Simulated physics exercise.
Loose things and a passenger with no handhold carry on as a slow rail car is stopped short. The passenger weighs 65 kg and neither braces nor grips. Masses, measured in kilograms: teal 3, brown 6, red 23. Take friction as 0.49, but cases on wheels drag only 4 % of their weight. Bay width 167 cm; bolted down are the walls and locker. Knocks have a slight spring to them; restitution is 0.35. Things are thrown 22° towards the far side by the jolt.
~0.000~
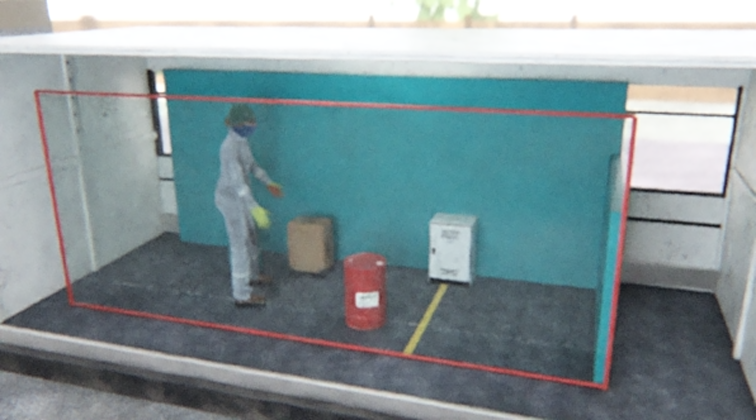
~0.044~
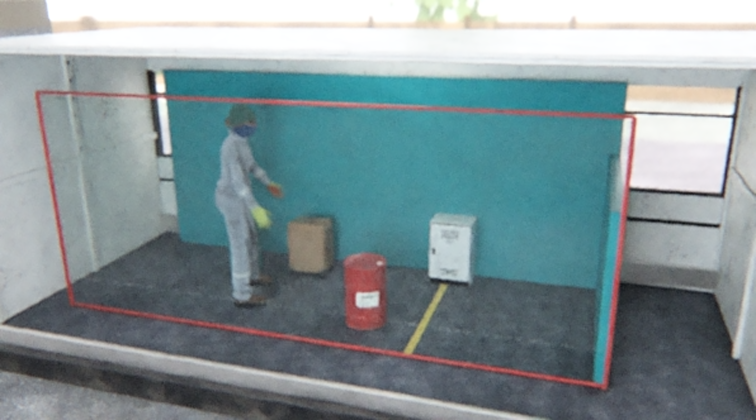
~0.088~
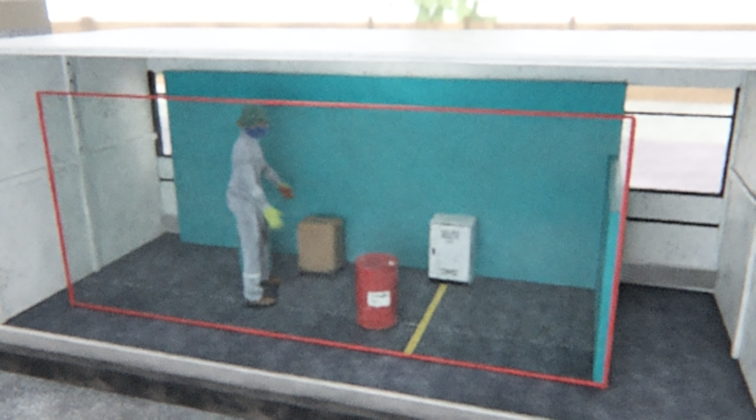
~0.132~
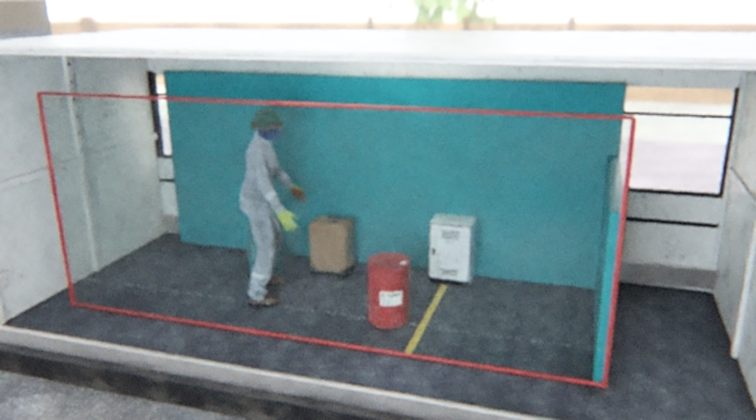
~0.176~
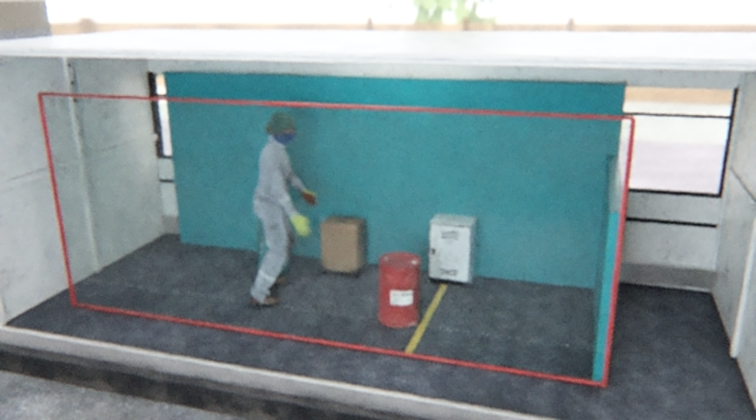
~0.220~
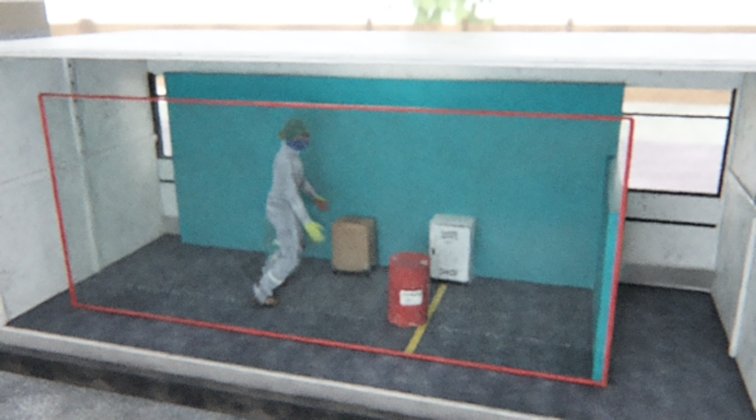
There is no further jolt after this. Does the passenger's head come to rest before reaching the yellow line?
No, it goes over the yellow line.
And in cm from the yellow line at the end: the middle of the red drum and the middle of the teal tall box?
So the red drum finishes 10 centimetres past while the teal tall box stops 140 centimetres short.
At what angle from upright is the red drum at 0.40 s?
About 0 degrees.
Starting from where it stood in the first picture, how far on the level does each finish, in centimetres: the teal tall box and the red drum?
Teal tall box about 60, red drum about 70.
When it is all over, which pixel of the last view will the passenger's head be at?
The head finishes near (472, 291).
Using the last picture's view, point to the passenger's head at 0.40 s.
Close to pixel (347, 184) in the final frame.
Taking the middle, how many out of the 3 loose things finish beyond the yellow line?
Altogether, 1.
After 0.40 s the passenger's head is 82 cm short of the yellow line, near (347, 184) in the last picture's view.
After 0.65 s the passenger's head is 8 cm short of the yellow line, near (433, 233) in the last picture's view; the red drum 13 cm past the yellow line, tilted 0°.
After 1.05 s the passenger's head is 33 cm past the yellow line, near (472, 290) in the last picture's view.
When all is still (3.3 s), teal tall box stops short of the yellow line; brown wheeled case stops short of the yellow line; red drum crosses the yellow line; passenger's hips stop short of the yellow line; passenger's head crosses the yellow line.
